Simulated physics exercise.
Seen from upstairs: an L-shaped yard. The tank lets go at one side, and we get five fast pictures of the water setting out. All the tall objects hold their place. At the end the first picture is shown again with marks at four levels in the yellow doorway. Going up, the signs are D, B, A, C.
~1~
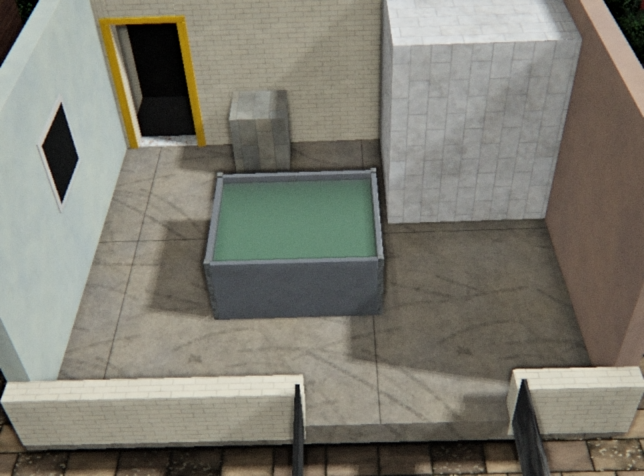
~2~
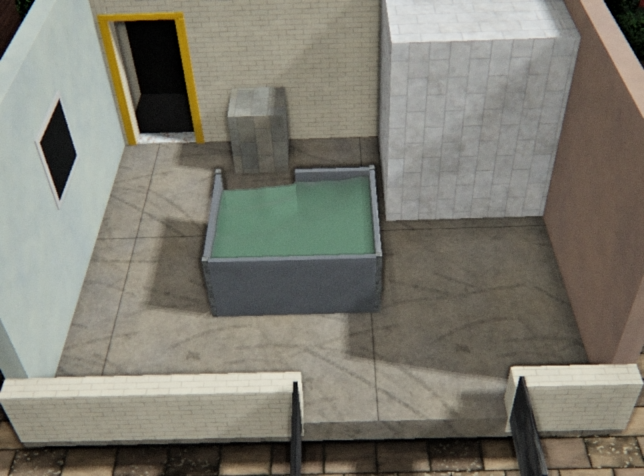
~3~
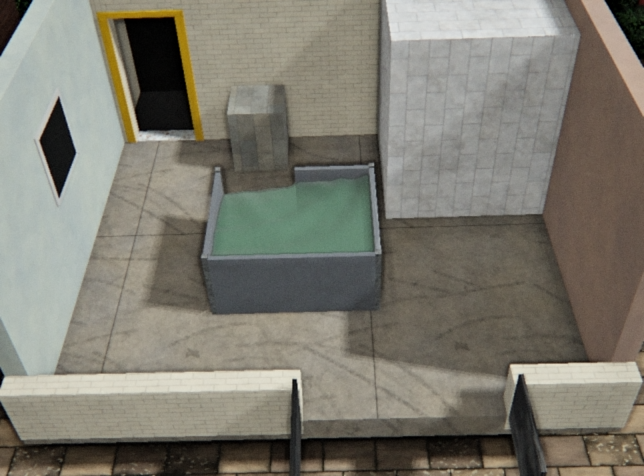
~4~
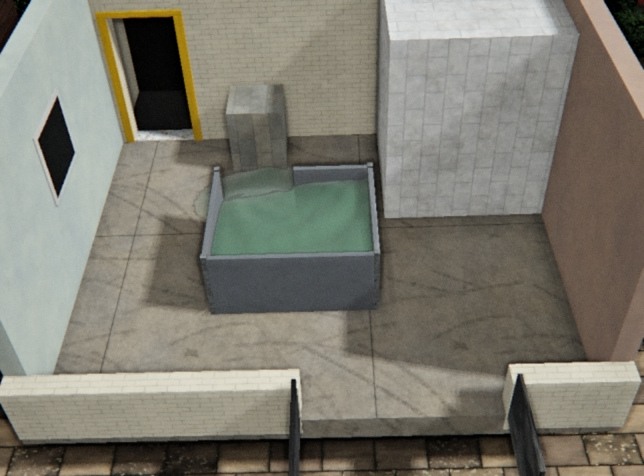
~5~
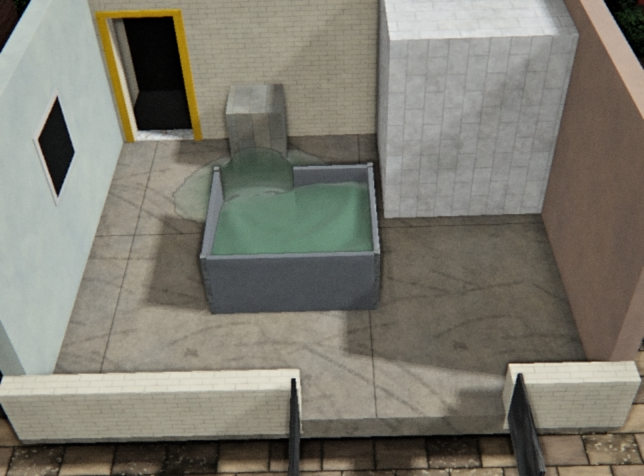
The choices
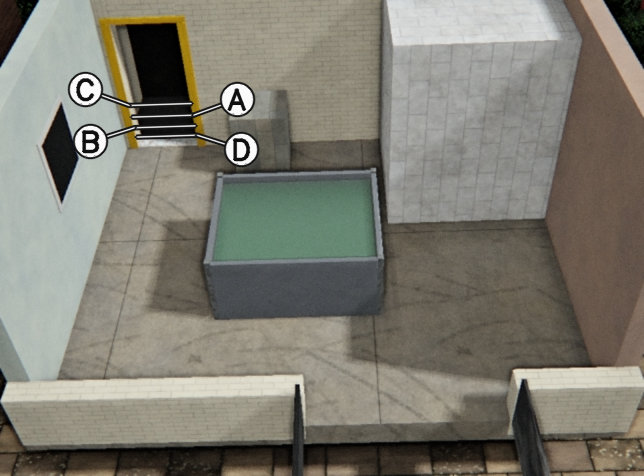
Green water spread out of a grey tank in a walled yard after part of its back side opened, washing around the stone block behind it and onto the paving toward the yellow doorway.
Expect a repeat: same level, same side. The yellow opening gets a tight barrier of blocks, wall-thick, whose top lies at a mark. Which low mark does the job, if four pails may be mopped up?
Take B.
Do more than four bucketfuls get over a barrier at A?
No, that is safe.
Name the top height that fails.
That is height D.
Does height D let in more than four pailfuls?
Yes.
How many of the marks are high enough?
Three of them.
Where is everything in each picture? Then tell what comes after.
In the first picture, water in the tank at rest, its middle at (296, 220); foot of the yellow doorway at (169, 146); open gate at (408, 369).
In the second picture, water covers 1 % of the ground, its front hidden from here.
In the third picture, water covers 4 % of the ground, its front hidden from here.
In the fourth picture, water covers 8 % of the ground, its front hidden from here.
In the fifth picture, 12 % of the ground under water, visible out to (299, 154).
In white, A at (162, 116); B at (165, 126); C at (160, 104); D at (166, 136); from the bottom up D, B, A, C.
With A, nothing gets over.
With B, a splash gets over, under a bucket.
With C, nothing gets over.
With D, about 10 bucketfuls get in.
